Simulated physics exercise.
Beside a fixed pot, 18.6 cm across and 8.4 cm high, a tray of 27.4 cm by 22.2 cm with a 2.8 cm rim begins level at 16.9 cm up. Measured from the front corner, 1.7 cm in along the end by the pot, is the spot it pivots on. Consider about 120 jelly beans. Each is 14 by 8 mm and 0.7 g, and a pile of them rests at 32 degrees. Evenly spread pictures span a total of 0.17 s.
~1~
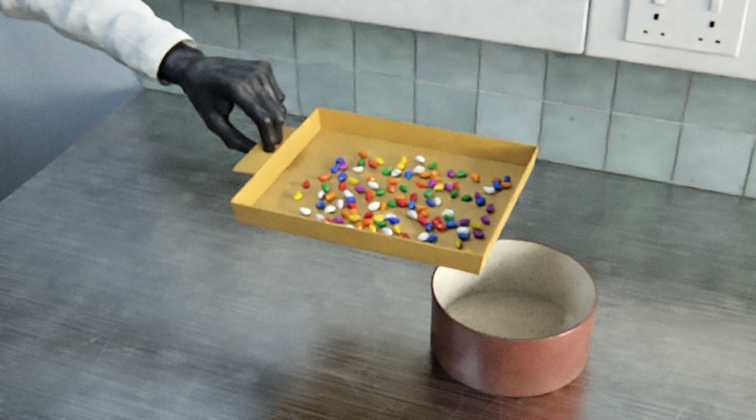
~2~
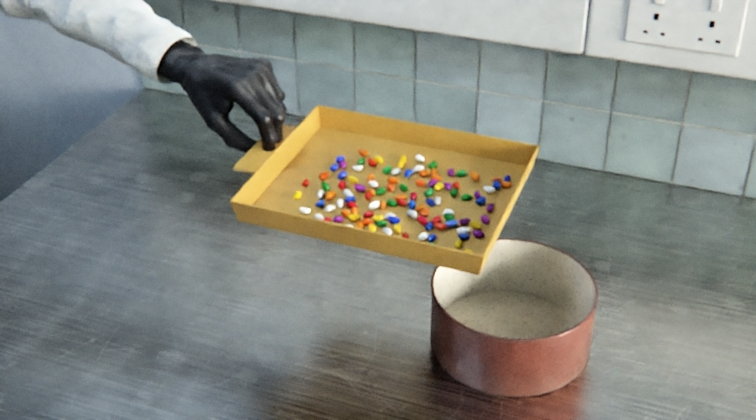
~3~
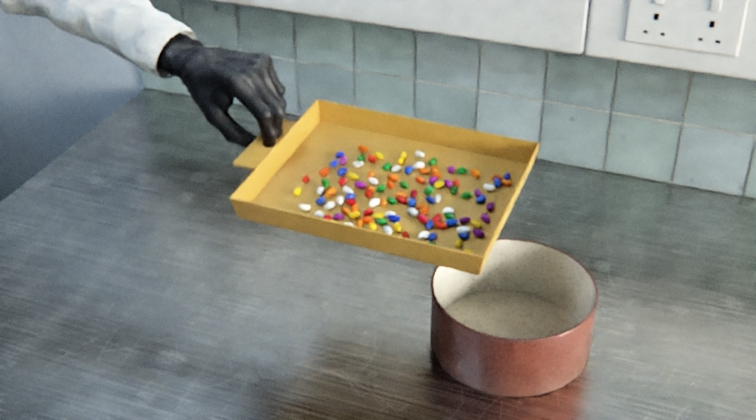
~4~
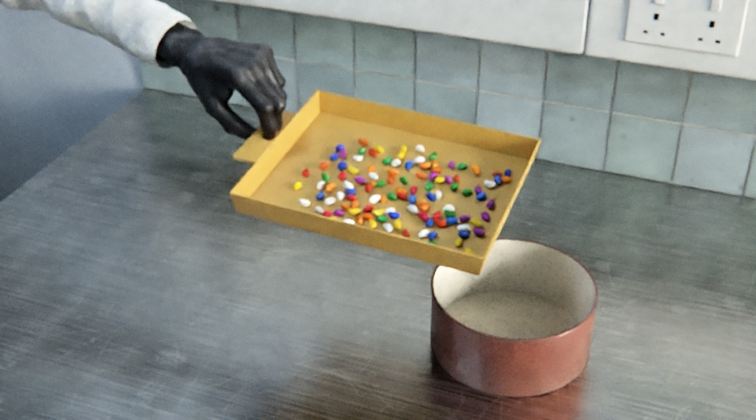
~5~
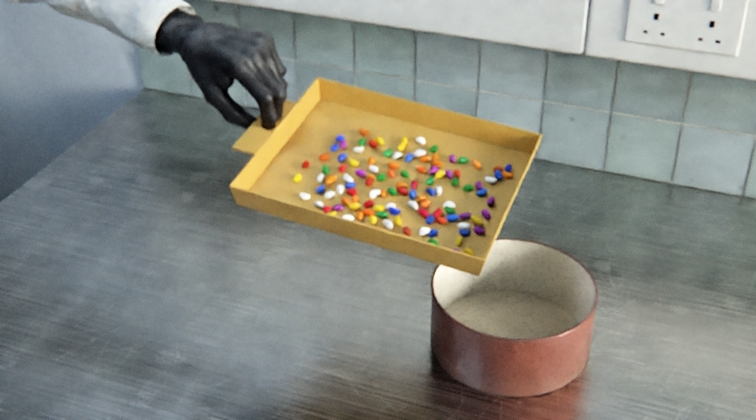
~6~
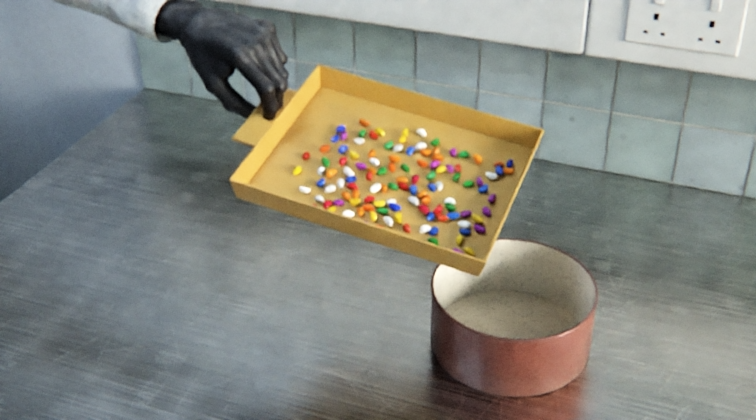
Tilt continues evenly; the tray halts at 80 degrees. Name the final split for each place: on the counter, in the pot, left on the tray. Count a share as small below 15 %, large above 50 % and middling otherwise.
Counter: Large. Pot: Small. Tray: Middling.
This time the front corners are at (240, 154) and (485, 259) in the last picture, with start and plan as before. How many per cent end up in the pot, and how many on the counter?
Final per cent - pot 0, counter 75.
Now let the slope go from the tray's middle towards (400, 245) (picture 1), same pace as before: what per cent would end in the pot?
That would be close to 0 per cent.
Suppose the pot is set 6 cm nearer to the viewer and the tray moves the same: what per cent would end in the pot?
Result after the change: About 50 in a hundred.
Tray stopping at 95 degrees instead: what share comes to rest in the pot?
You'd end up with some 0 % in the pot.
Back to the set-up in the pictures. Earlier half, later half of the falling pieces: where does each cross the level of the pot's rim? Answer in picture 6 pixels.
Around (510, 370), then around (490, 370).
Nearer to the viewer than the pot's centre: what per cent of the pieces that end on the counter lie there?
100 %.
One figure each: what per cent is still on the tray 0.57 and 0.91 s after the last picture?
Sequence: 100; 45.
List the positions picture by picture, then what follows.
The first frame shows tray tilt 0 degrees, front corners at (237, 200) and (480, 252); middle of the pieces at (401, 203); pot at (514, 286).
The second frame shows tray tilt 0 degrees, front corners at (236, 199) and (480, 252); middle of the pieces at (401, 202).
The third frame shows tray tilt 2 degrees, front corners at (236, 196) and (480, 253); middle of the pieces at (402, 200).
The fourth frame shows tray tilt 4 degrees, front corners at (236, 191) and (481, 254), lowest corner right front; middle of the pieces at (402, 196).
The fifth frame shows tray tilt 7 degrees, front corners at (236, 184) and (481, 255), lowest corner right front; middle of the pieces at (402, 191).
The sixth frame shows tray tilt 11 degrees, front corners at (236, 178) and (482, 257), lowest corner right front; middle of the pieces at (403, 186); pot at (514, 286).
Then, 0.34 s after the last picture, tilt 45 degrees; the tray holds 100 %, the pot 0 %.
Then, 0.57 s after the last picture, tilt 67 degrees; the tray holds 100 %, the pot 0 %.
Then, 0.91 s after the last picture, tilt 80 degrees; the tray holds 45 %, the pot 0 %.
In the end, counter 70 %, pot 0 %, tray 30 %.
